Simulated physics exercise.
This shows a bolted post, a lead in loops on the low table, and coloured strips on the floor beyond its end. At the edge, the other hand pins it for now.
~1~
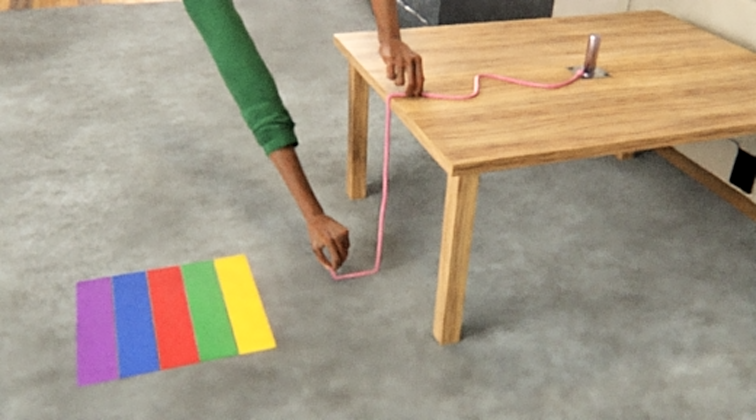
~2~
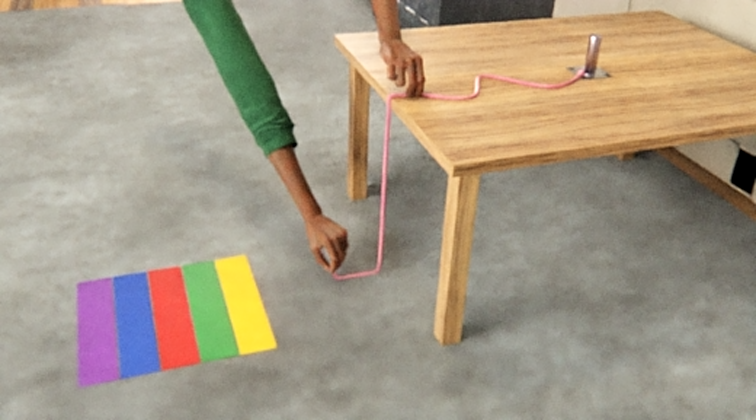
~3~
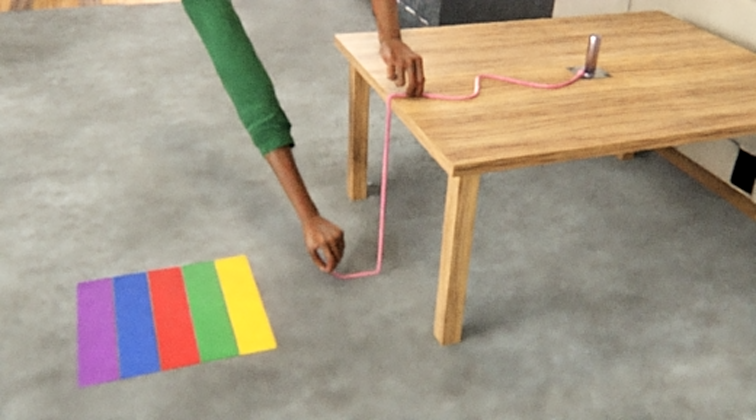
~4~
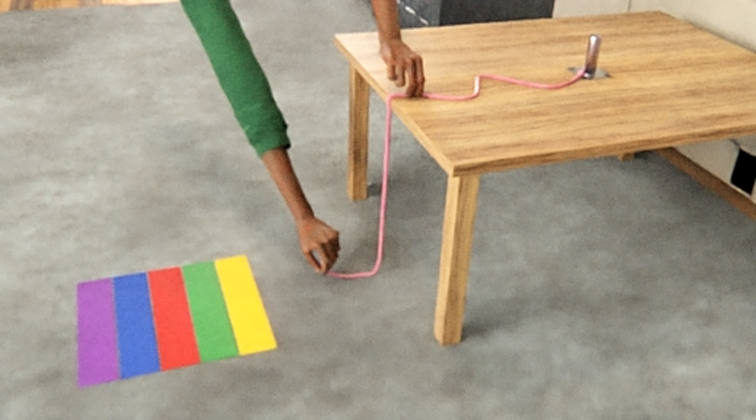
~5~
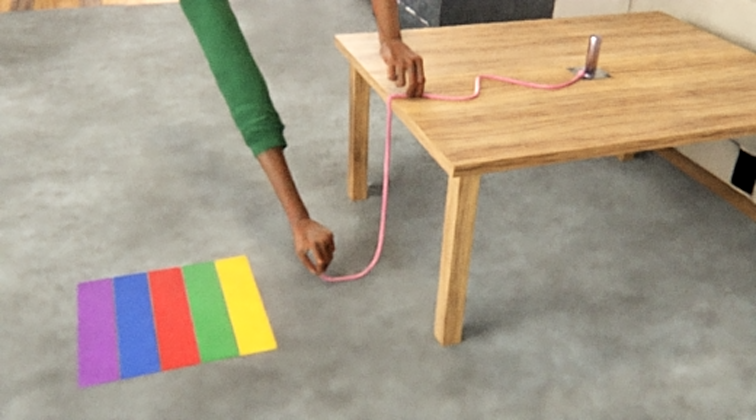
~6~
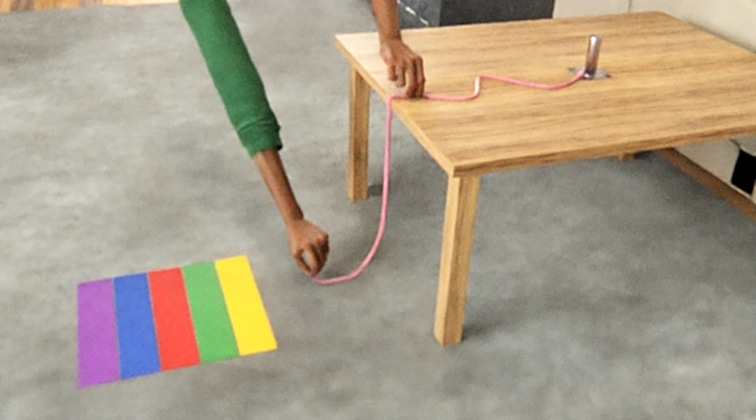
A hand pinned a pink cord at the edge of a low wooden table while the other, near the floor, drew its lower end slightly left, beside a patch of coloured strips.
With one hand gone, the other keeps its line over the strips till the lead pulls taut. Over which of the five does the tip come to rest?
Over the blue one.
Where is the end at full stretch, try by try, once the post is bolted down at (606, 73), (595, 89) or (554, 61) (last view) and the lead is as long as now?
First (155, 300), then (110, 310), and last (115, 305).
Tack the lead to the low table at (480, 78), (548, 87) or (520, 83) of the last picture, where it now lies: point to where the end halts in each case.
Expect roughly (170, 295) for the first, (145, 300) for the second and (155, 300) for the third.
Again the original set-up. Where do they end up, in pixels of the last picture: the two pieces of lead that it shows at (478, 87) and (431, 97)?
They go to (441, 90) and to (376, 110).
Soon after, end near (192, 293); over green.
Then, end near (156, 300); over red.
At full stretch, end near (134, 304); over blue. It gets as far as the blue strip.
